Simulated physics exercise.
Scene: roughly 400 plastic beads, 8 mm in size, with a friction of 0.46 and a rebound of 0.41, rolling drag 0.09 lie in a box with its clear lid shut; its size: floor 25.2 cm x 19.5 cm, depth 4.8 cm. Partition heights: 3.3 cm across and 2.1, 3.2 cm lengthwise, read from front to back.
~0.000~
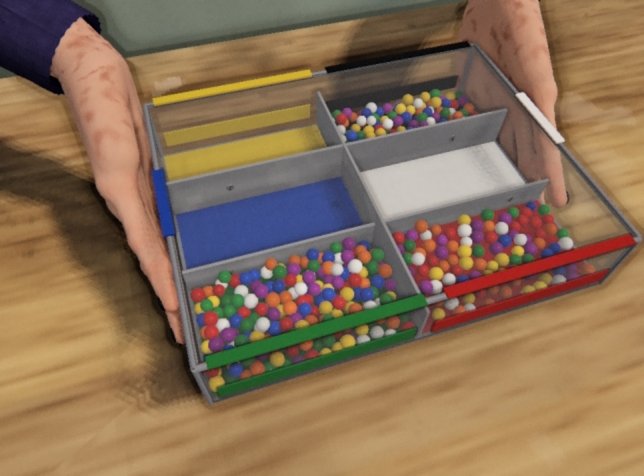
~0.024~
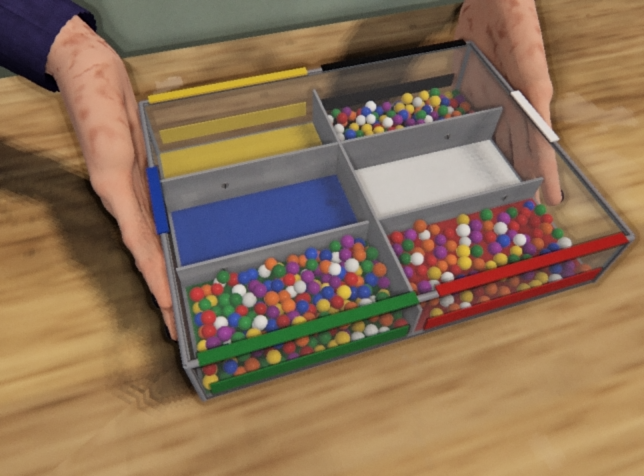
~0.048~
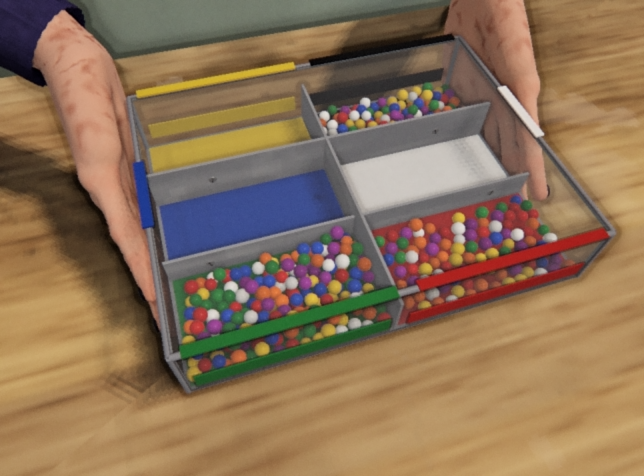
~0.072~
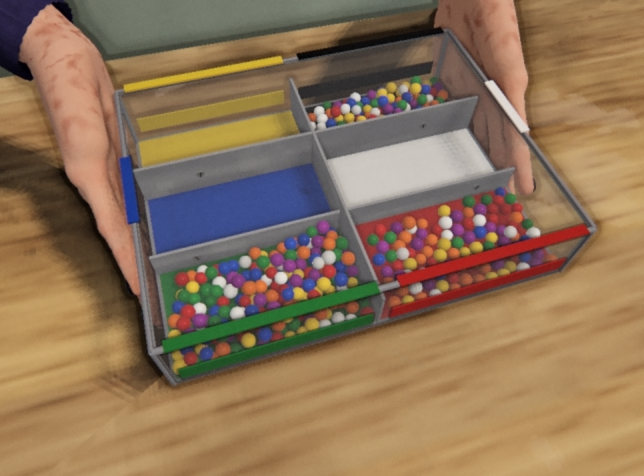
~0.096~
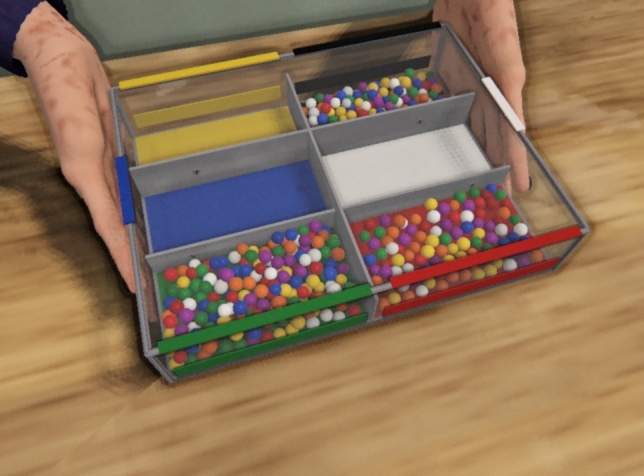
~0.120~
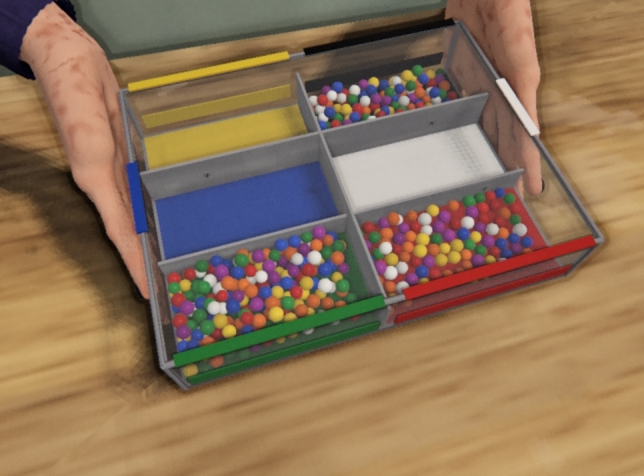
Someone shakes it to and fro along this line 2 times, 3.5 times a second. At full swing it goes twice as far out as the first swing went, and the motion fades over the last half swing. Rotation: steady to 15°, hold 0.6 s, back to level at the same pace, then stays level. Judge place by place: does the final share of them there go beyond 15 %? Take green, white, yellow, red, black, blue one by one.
Green compartment - goes beyond; white compartment - stays within; yellow compartment - stays within; red compartment - goes beyond; black compartment - goes beyond; blue compartment - stays within.
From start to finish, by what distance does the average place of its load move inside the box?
1.0 cm.
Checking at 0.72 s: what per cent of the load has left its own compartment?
I'd reckon roughly 5 percent at that instant.
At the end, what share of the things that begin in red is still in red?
Roughly 100 percent.
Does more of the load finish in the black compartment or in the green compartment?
If you compare the two, more of the load comes to rest in the green compartment.
Then, at 0.45 s, tilt 15 degrees; green 40 %, red 25 %, black 30 %, blue 5 %; middle of all pieces near (371, 237).
Then, at 0.72 s, tilt 15 degrees; green 45 %, red 25 %, black 30 %; middle of all pieces near (380, 239).
After 0.97 s, tilt 4 degrees; green 45 %, red 25 %, black 30 %; middle of all pieces near (380, 242).
After 1.21 s, tilt 0 degrees; green 45 %, red 25 %, black 30 %; middle of all pieces near (380, 242).
In the end, at 1.5 s, green 45 %, white 0 %, yellow 0 %, red 25 %, black 30 %, blue 0 %.
